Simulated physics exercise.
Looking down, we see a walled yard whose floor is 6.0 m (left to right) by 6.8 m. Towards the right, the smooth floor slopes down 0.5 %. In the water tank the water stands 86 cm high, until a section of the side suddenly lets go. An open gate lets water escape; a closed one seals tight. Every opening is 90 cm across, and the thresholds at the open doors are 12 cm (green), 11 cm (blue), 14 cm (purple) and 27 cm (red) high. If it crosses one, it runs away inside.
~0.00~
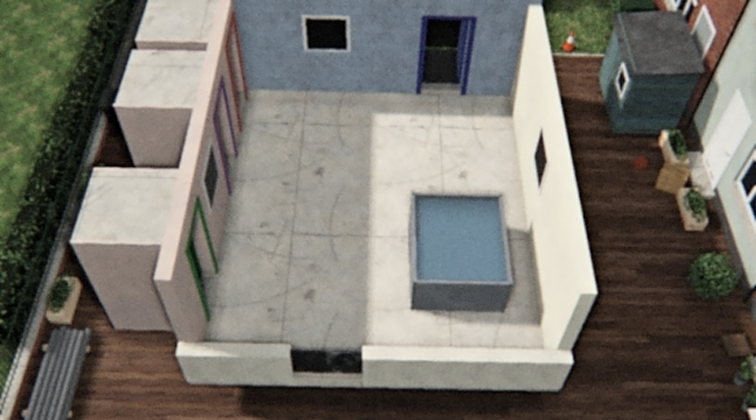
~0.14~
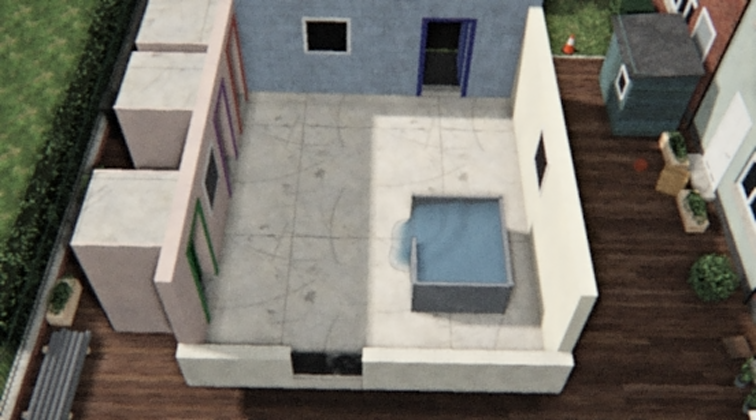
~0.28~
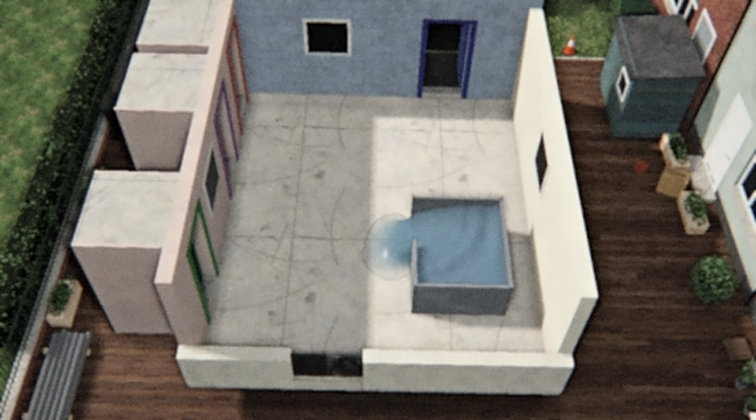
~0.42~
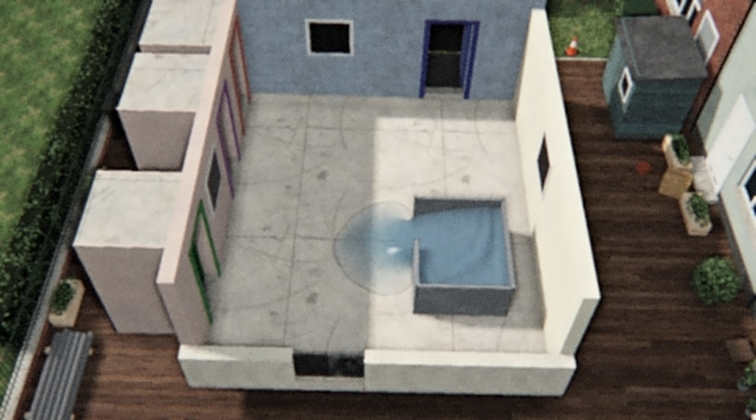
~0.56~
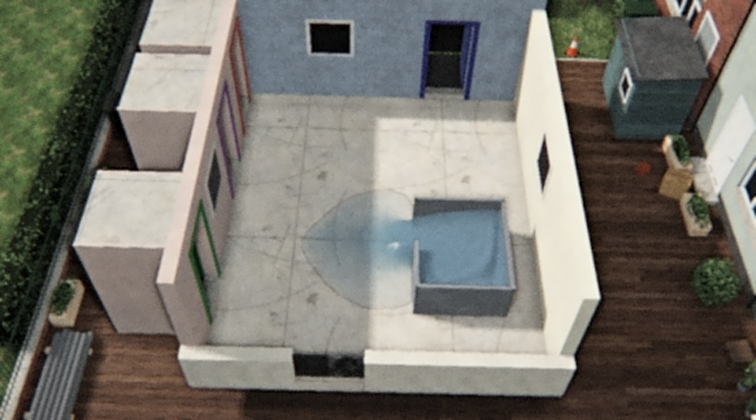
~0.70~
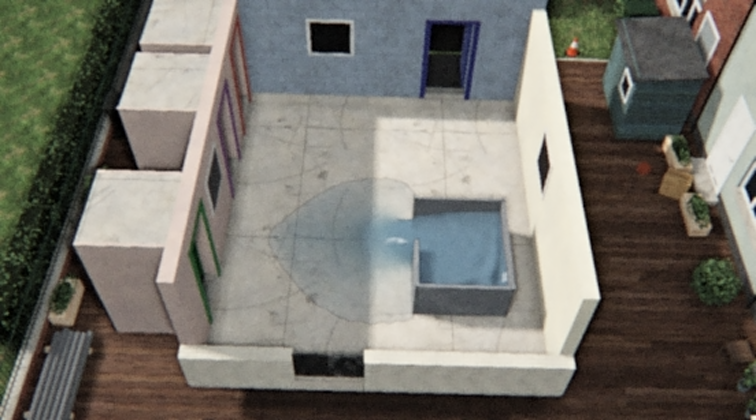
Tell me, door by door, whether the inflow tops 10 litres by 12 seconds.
My prediction: The green door overtops the limit; the blue door remains shy of the limit; the purple door overtops the limit; the red door remains shy of the limit.
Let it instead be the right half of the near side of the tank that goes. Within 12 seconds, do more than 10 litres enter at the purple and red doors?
Compared with the limit, purple is lower and red is lower.
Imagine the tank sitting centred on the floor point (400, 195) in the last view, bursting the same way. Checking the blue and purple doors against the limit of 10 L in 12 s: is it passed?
So the blue door keeps within it and the purple door tops the limit.
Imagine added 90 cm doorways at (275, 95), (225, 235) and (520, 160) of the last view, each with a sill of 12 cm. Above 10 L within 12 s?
In that order: Above, above, not over.
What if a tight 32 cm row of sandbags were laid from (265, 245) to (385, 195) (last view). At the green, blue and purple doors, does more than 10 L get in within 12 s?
With that change: Green exceeds it, blue stays within, purple stays within.
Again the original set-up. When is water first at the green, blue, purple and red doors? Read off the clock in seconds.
Arrival times: Green 1.2 seconds, blue 4.5 seconds, purple 1.2 seconds, red 1.8 seconds.
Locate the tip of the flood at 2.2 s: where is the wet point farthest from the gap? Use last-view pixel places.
Around (251, 98).
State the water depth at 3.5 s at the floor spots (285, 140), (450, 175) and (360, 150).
About 8, 0 and 1 cm.
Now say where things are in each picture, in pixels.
Still water, 86 cm deep, in the water tank at (459, 239), in the first frame.
Water pours out at (414, 237) and has run 0.6 m, to (408, 222); typically 12 cm deep outside, 86 cm at the water tank's back, in the second frame.
The front is at (368, 260), 0.9 m from the gap at (414, 239); 1.0 m2 of floor is under water; 85 cm left at the back of the water tank, in the third frame.
The front is at (337, 249), 1.5 m from the gap at (416, 241); 2.4 m2 of floor is under water; 78 cm left at the back of the water tank, in the fourth frame.
The front is at (306, 241), 2.1 m from the gap at (416, 241); 4.2 m2 of floor is under water; 73 cm left at the back of the water tank, in the fifth frame.
Water pours out at (416, 240) and has run 2.7 m, to (277, 230); typically 5 cm deep outside, 74 cm at the water tank's back, in the sixth frame.
After 1.4 s water covers 40 % of the floor and is deepest (44 cm) near (411, 244); green door 18 cm at the sill, 1 L in, blue door not reached, purple door 19 cm at the sill, 0 L in, red door not reached.
After 2.2 s water covers 50 % of the floor and is deepest (34 cm) near (204, 365); green door 23 cm at the sill, 26 L in, blue door not reached, purple door 25 cm at the sill, 24 L in, red door 16 cm at the sill, 0 L in.
After 3.5 s water covers 50 % of the floor and is deepest (26 cm) near (251, 98); green door 16 cm at the sill, 59 L in, blue door not reached, purple door 16 cm at the sill, 49 L in, red door 15 cm at the sill, 0 L in.
After 7.0 s water covers 95 % of the floor and is deepest (14 cm) near (516, 374); green door 9 cm at the sill, 70 L in, blue door 4 cm at the sill, 0 L in, purple door 8 cm at the sill, 51 L in, red door 11 cm at the sill, 0 L in.
After 12.0 s water covers 100 % of the floor and is deepest (13 cm) near (547, 375); green door 4 cm at the sill, 70 L in, blue door 5 cm at the sill, 0 L in, purple door 5 cm at the sill, 51 L in, red door 5 cm at the sill, 0 L in.
